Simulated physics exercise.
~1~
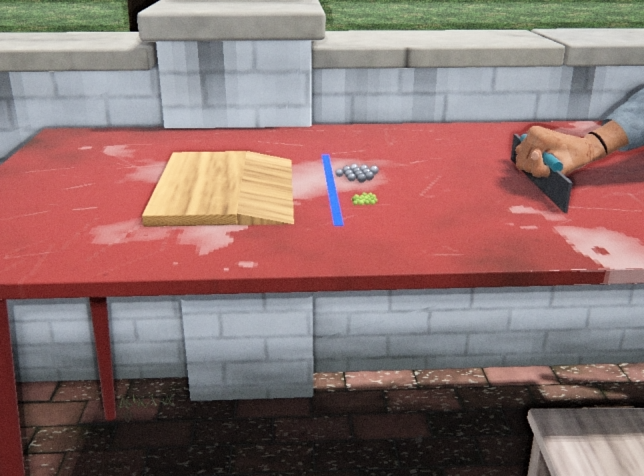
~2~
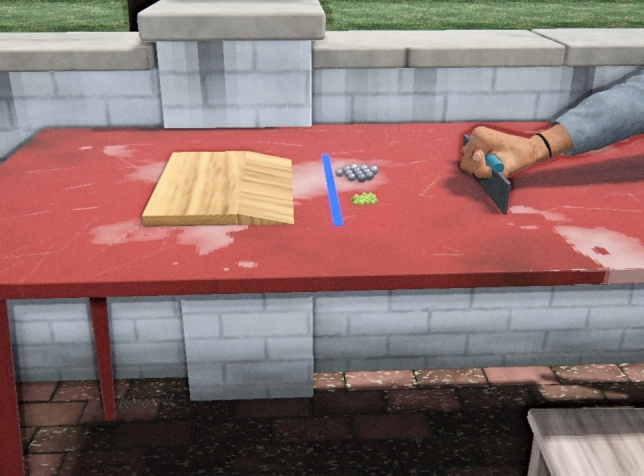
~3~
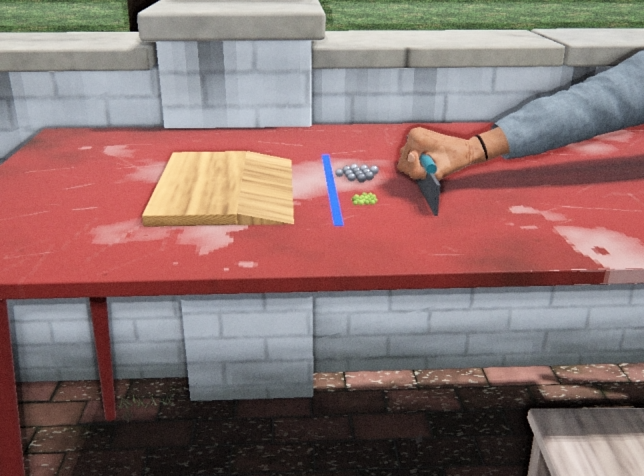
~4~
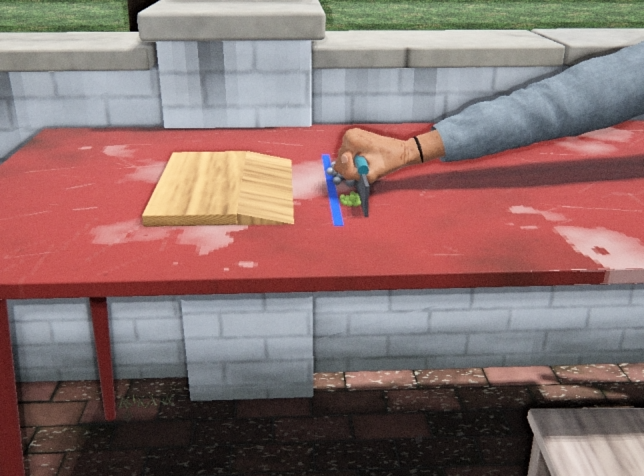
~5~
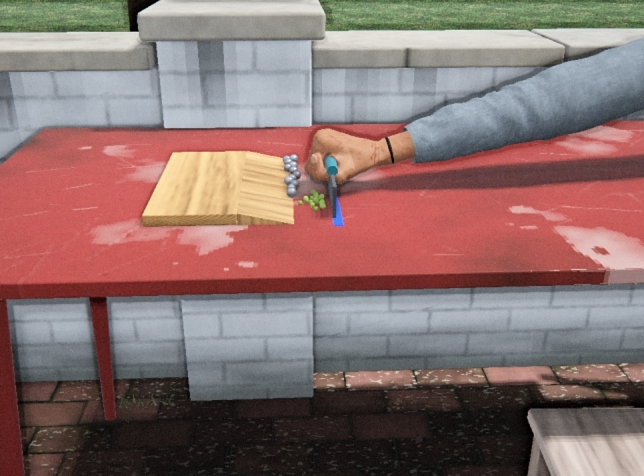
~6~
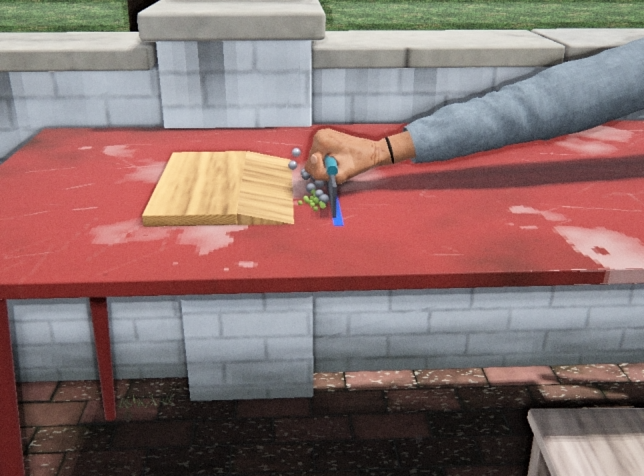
A hand slid a scraper leftward across a red table, pushing small gray balls and green ones toward a low wooden wedge, then stopped at the blue tape; some gray balls reached the slope's edge but rolled back, and none passed the top.
